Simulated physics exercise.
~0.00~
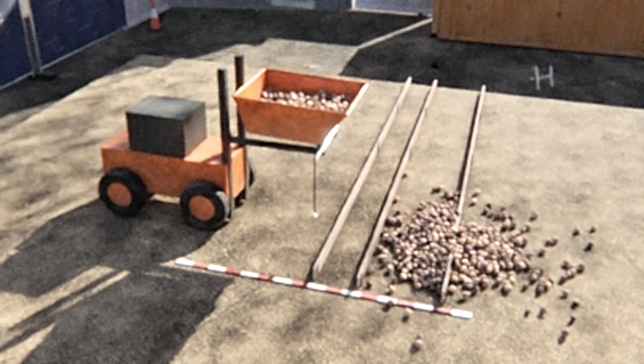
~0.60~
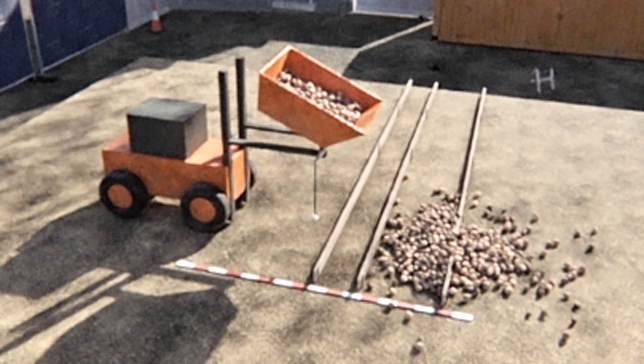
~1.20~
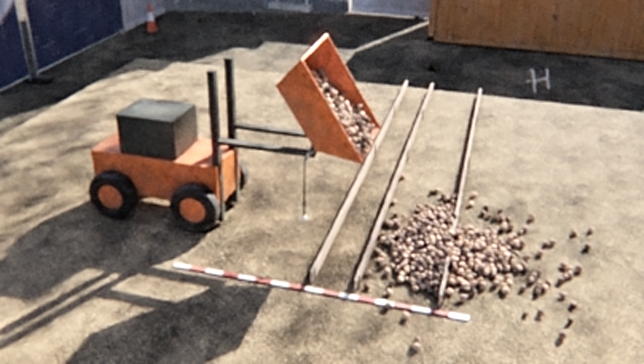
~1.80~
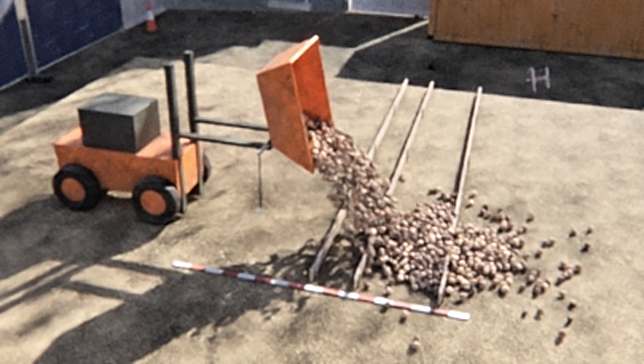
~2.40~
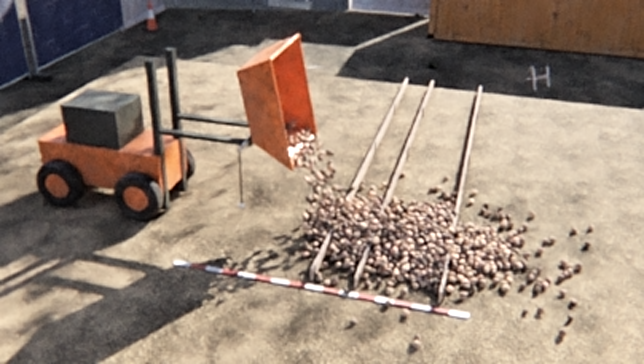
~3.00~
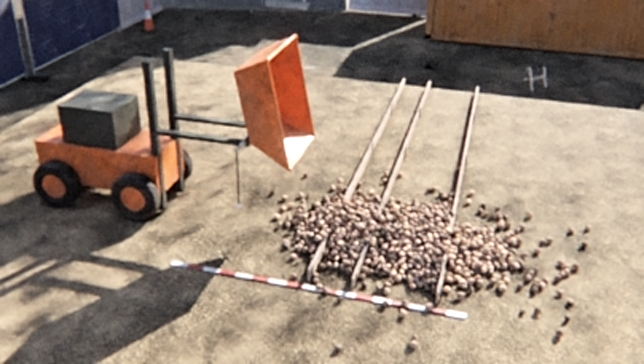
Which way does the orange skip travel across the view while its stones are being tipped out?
The skip moves to the left as the truck backs away from the heap.
Orange fork truck tipping its skip and backing left, pouring round stones beside an earlier heap until the skip is empty.
